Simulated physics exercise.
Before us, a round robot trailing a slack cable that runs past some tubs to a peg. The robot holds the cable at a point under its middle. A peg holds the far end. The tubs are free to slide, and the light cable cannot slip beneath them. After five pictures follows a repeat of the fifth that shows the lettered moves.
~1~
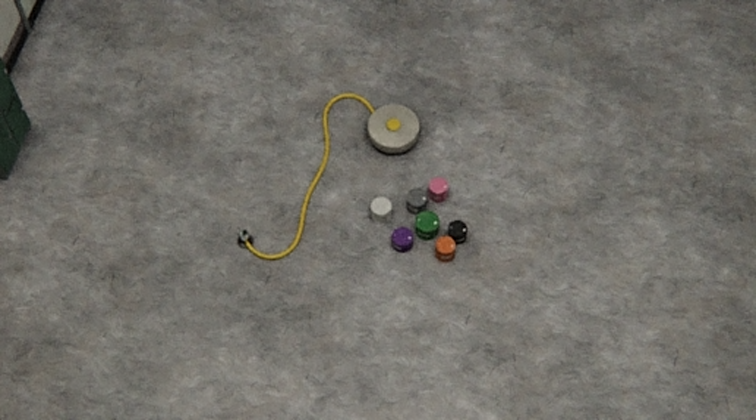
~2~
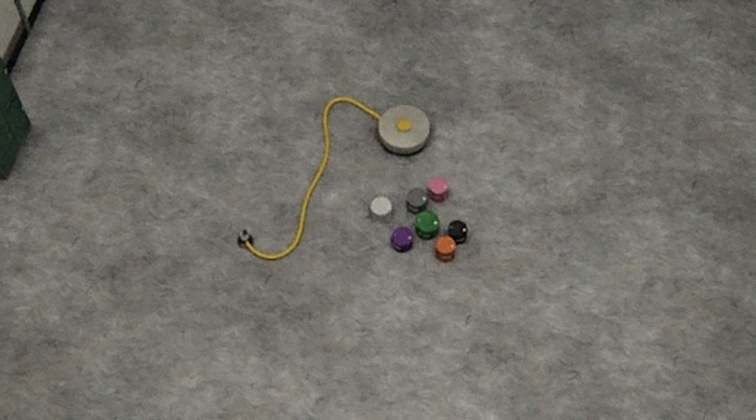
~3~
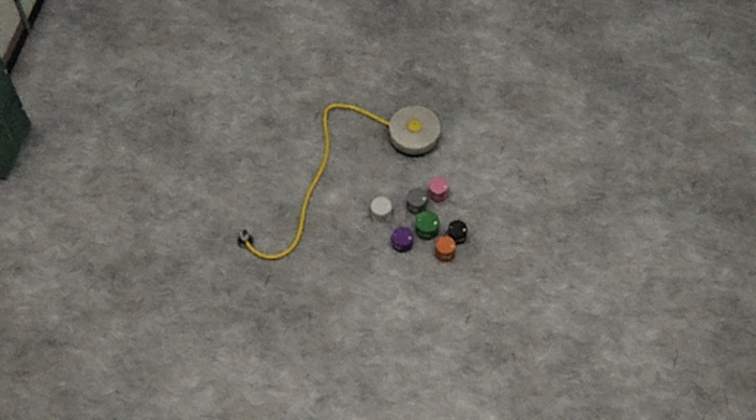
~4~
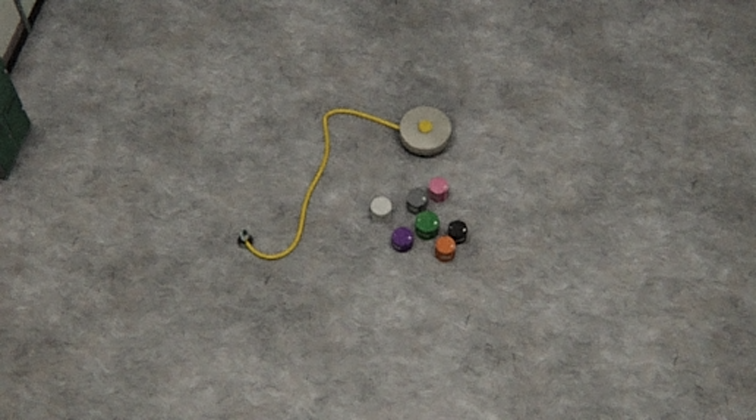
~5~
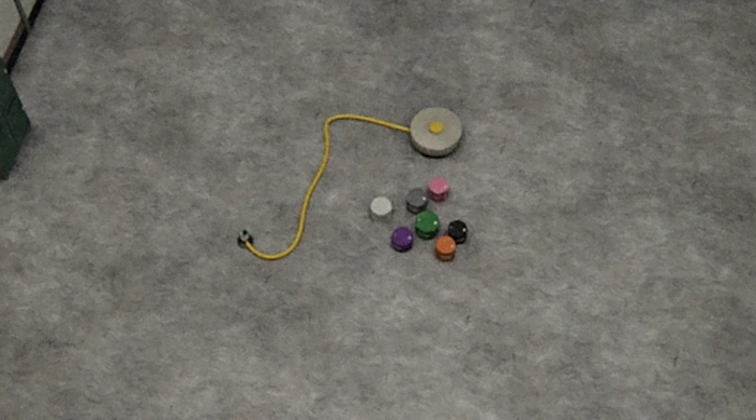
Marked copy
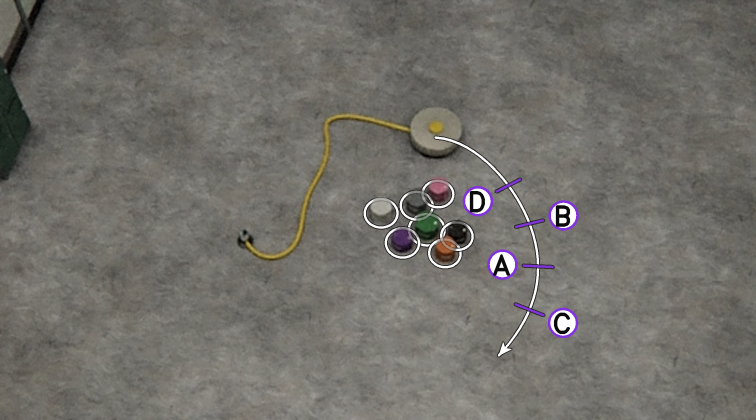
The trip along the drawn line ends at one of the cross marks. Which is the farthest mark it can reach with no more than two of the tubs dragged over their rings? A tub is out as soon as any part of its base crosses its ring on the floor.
Mark A.
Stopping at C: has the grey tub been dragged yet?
Yes.
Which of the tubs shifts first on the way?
The pink one.
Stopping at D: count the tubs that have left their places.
By then, none.
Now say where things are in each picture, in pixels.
White tub (381, 210); robot (393, 130); peg (245, 237), in the first picture.
Robot (404, 131); grey tub (417, 202), in the second picture.
Robot (415, 131); purple tub (403, 240), in the third picture.
Robot (425, 132); pink tub (438, 190), in the fourth picture.
Robot (436, 133); peg (245, 237); green tub (427, 226); grey tub (417, 202), in the fifth picture.
On the copy, A at (538, 266); B at (530, 224); C at (529, 310); D at (508, 186); the route from (435, 138) via (531, 227) to (499, 355).
On A. First, robot (492, 161).
Then, robot (528, 212).
Finally, robot (539, 262); pink tub (438, 196); one over the rings.
By contrast, B is within the limit but short; C has four over the rings; D is within the limit but short.
